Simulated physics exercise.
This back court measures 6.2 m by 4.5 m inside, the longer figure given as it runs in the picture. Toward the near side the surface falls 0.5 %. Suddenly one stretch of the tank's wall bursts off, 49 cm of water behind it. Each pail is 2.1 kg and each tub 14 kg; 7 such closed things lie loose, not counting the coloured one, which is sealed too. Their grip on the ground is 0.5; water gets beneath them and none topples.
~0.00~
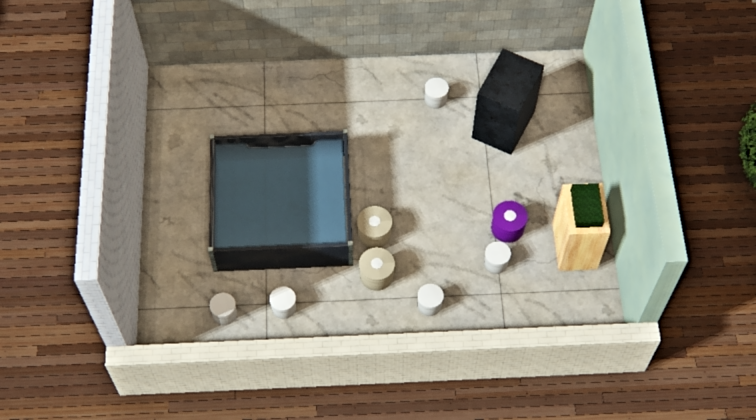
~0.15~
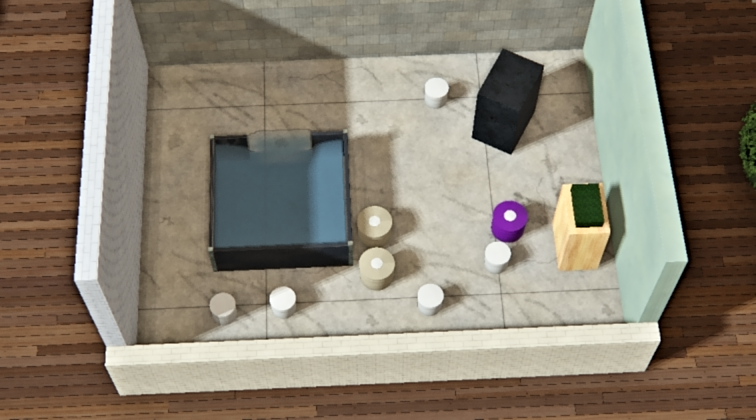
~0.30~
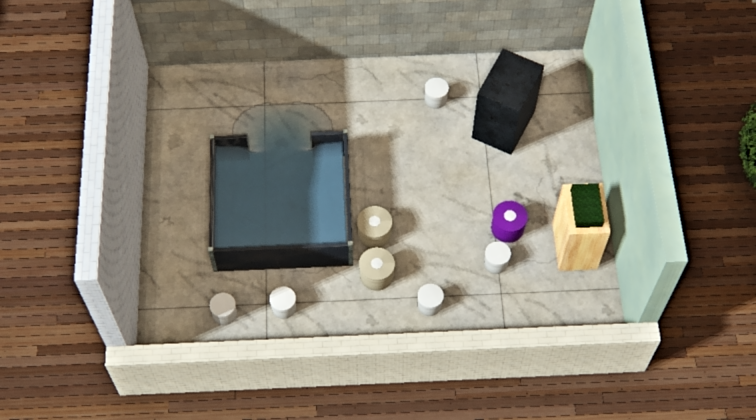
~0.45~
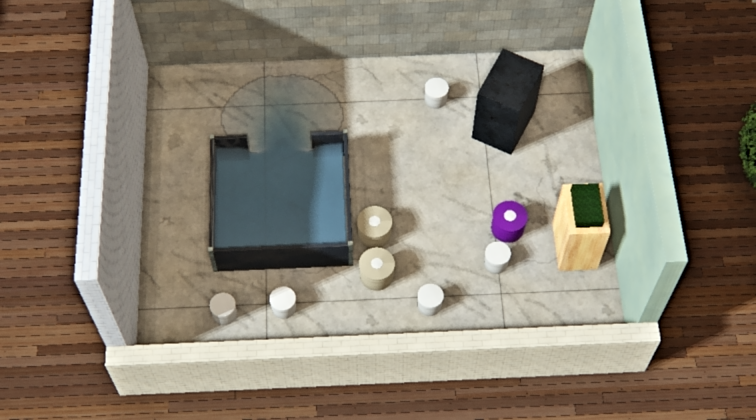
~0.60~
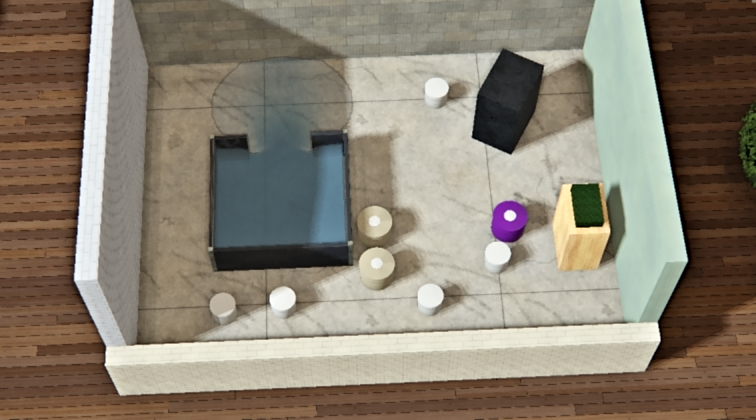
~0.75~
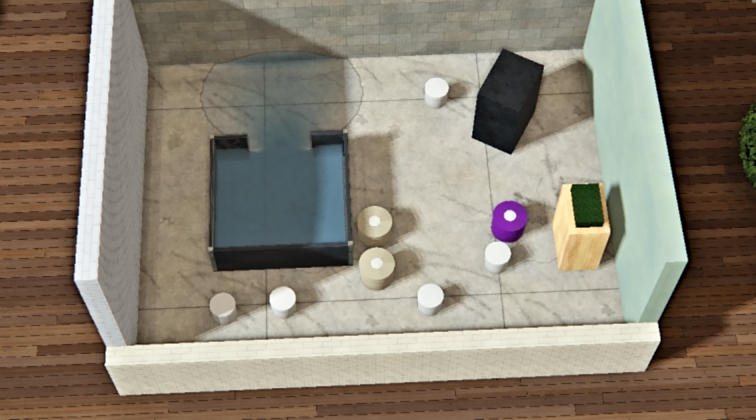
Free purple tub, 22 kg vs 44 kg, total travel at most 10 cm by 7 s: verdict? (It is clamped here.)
Result: Low ballast.
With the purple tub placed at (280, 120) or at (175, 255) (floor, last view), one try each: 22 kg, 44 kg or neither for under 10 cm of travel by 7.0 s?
Order kept: Both picks fail, heavy pick needed.
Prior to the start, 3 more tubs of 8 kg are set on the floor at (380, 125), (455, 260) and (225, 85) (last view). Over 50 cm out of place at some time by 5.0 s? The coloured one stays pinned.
Each in turn: Not that far, not that far, further than that.
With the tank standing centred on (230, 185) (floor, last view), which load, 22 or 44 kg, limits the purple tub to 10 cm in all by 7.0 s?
In that case, simply put, the lighter one does it.
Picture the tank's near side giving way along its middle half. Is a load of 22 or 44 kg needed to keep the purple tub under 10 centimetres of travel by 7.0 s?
Well, in that case the light one does it.
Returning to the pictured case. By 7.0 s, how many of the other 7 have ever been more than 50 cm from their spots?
I make it 3.
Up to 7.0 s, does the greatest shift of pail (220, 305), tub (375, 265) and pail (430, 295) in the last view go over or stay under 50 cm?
In sequence the three objects are farther, not as far and not as far.
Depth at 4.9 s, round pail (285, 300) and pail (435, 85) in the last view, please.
1 and 2 cm.
After 1.4 s the purple tub would be 0 cm from its start with 22 kg and 0 cm from its start with 44 kg; 0 cm of water round it then.
After 3.1 s the purple tub would be 0 cm from its start with 22 kg and 0 cm from its start with 44 kg; 0 cm of water round it then.
After 4.9 s the purple tub would be 0 cm from its start with 22 kg and 0 cm from its start with 44 kg; 3 cm of water round it then.
After 7.0 s the purple tub would be 0 cm from its start with 22 kg and 0 cm from its start with 44 kg; 4 cm of water round it then.
